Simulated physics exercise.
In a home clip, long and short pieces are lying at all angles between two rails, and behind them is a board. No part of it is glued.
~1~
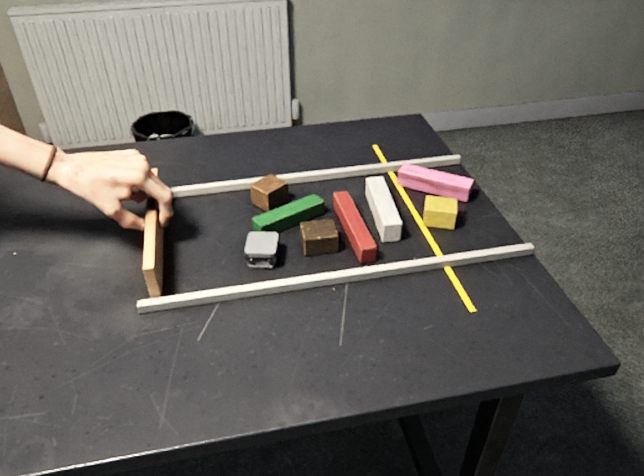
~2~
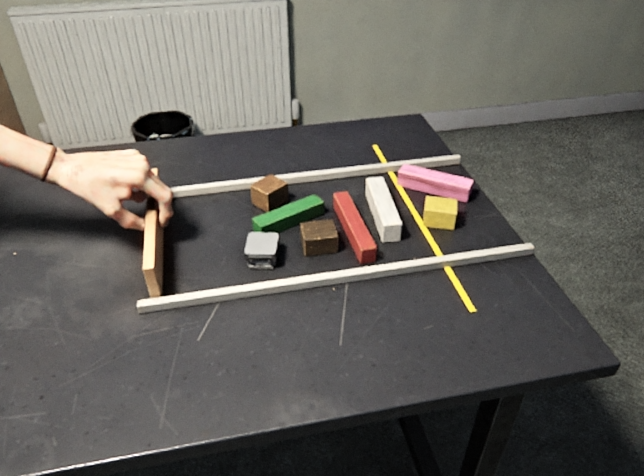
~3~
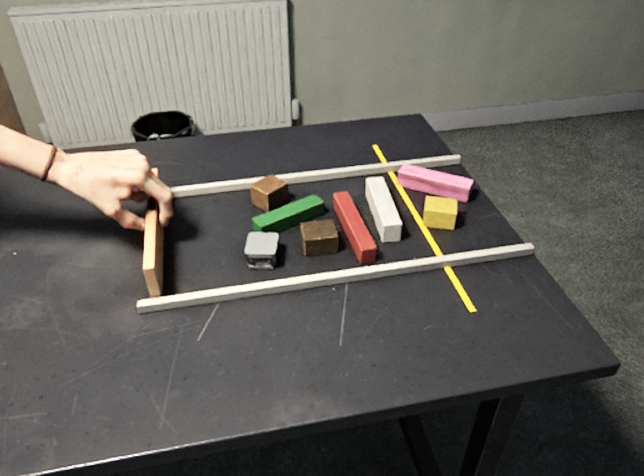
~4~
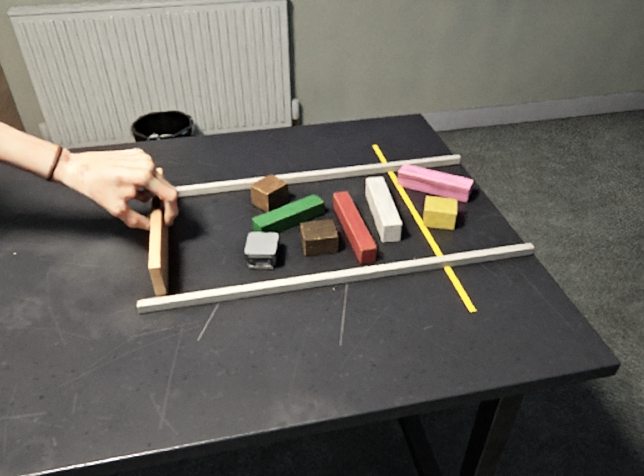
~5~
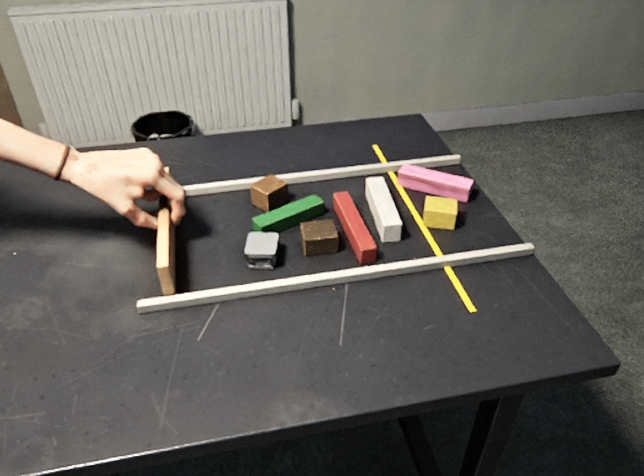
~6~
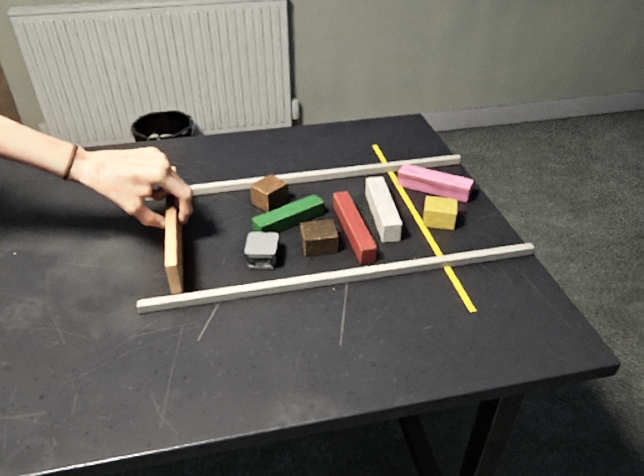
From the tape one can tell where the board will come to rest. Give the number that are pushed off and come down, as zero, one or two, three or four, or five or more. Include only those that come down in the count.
One or two come down.
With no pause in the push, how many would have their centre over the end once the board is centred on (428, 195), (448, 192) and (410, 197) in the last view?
In order of the places given, that's 3, 4 and 1.
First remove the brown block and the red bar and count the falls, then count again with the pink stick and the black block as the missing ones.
The count is 1 in the first case and 0 in the second.
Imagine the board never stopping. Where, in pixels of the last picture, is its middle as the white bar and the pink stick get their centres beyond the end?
When the white bar crosses, the middle is near (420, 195); when the pink stick crosses, near (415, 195).
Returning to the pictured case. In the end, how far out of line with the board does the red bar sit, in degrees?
It measures close to 15 degrees.
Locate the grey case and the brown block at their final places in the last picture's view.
The first near (441, 226), the second near (414, 179).
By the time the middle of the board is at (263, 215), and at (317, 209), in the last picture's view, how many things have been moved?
I count 3 first and 6 after.
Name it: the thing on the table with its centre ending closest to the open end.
Pink stick.
A little later, none off yet; pink stick at rest near (435, 183); yellow block at rest near (440, 213); white bar at rest near (383, 208).
When it is over, the number that fall off is one or two; down, yellow block.
